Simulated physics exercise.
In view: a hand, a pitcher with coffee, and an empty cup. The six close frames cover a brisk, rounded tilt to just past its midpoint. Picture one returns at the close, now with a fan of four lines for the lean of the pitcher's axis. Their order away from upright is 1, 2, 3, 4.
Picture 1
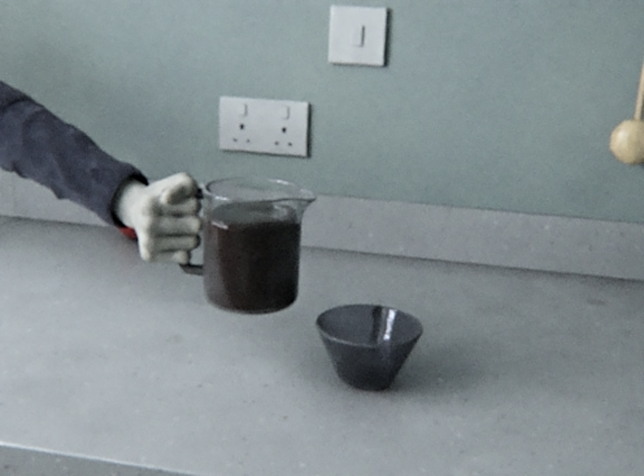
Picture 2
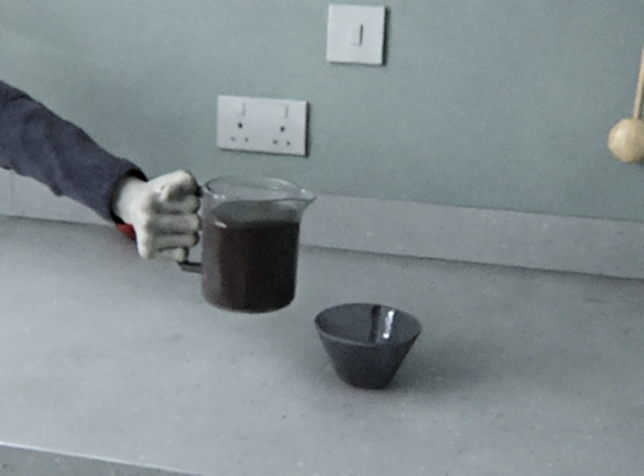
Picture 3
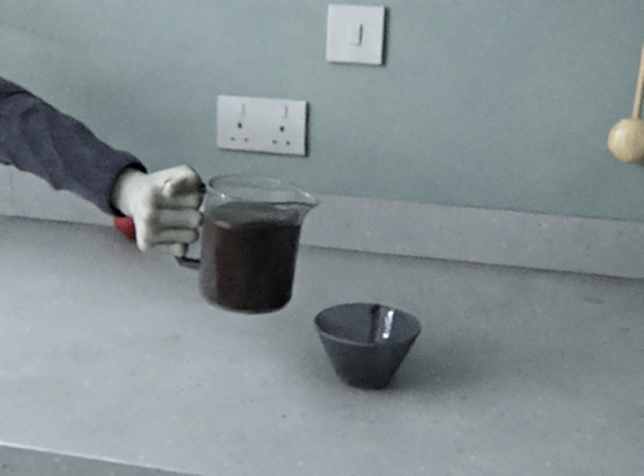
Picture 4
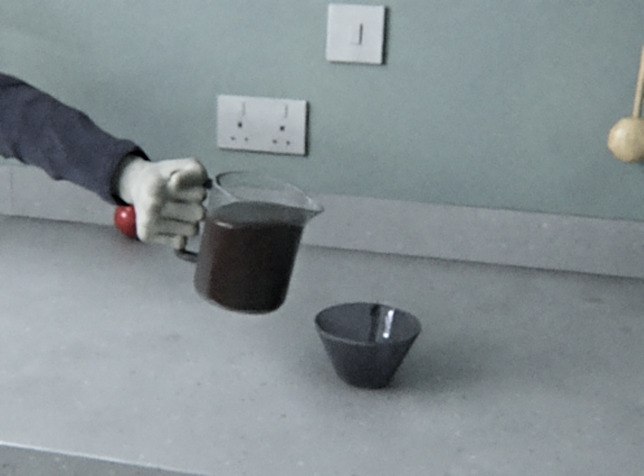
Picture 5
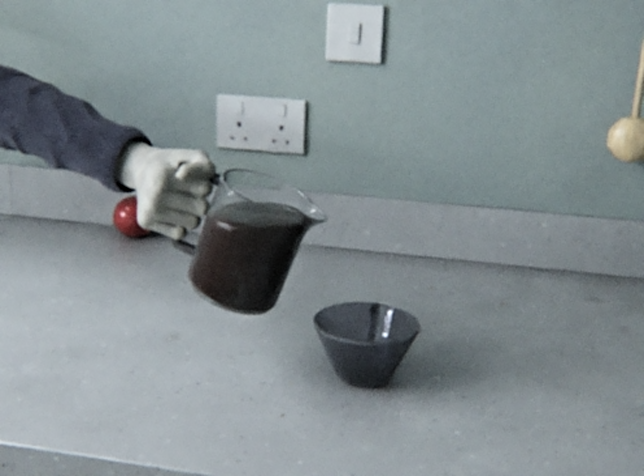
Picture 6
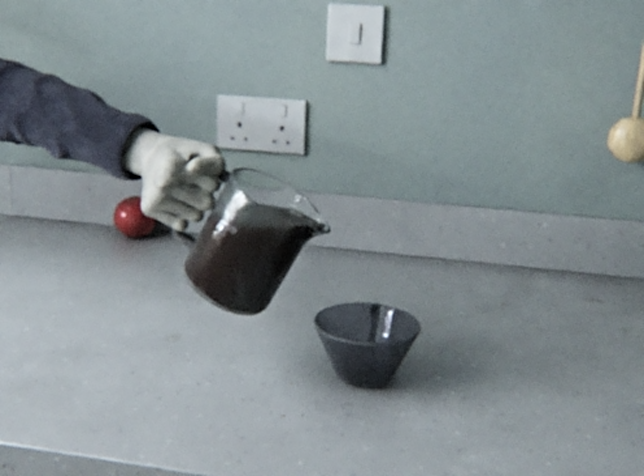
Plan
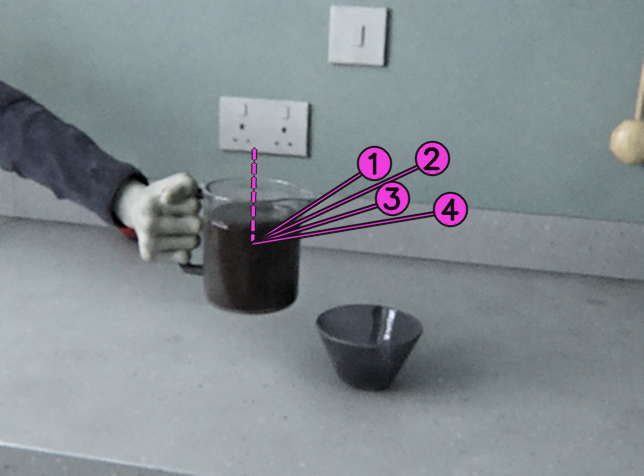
We see a gloved hand holding a clear glass pitcher of dark liquid above a grey counter, near a small dark cup. The hand gradually tilts the pitcher to the right, and a red ball comes into view behind it.
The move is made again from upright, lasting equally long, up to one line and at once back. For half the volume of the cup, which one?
Use tilt 1.
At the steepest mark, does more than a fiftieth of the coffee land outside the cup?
Yes.
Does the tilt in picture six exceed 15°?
Yes, it does.
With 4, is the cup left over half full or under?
Over.
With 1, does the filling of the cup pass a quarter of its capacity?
Yes.
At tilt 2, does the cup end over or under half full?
Over half.
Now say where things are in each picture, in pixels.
In the first picture, upright, lip at (315, 197); rim of the cup round (369, 323); nothing has left yet.
In the second picture, upright, lip at (314, 198); nothing has left yet.
In the third picture, tipped about 5°, lip at (317, 203); nothing has left yet.
In the fourth picture, tipped about 11°, lip at (322, 210); nothing has left yet.
In the fifth picture, tipped about 19°, lip at (325, 219); nothing has left yet.
In the sixth picture, tipped about 27°, lip at (329, 230); nothing has left yet.
In magenta, 1 at (361, 173); 2 at (417, 166); 3 at (377, 205); 4 at (433, 213).
With 1, the cup ends with about 50 % of what it can hold.
With 2, the cup ends with about 66 % of what it can hold; 7 % of the coffee is spilt.
With 3, the cup ends with about 82 % of what it can hold; 13 % of the coffee is spilt.
With 4, the cup ends with about 92 % of what it can hold; 21 % of the coffee is spilt.
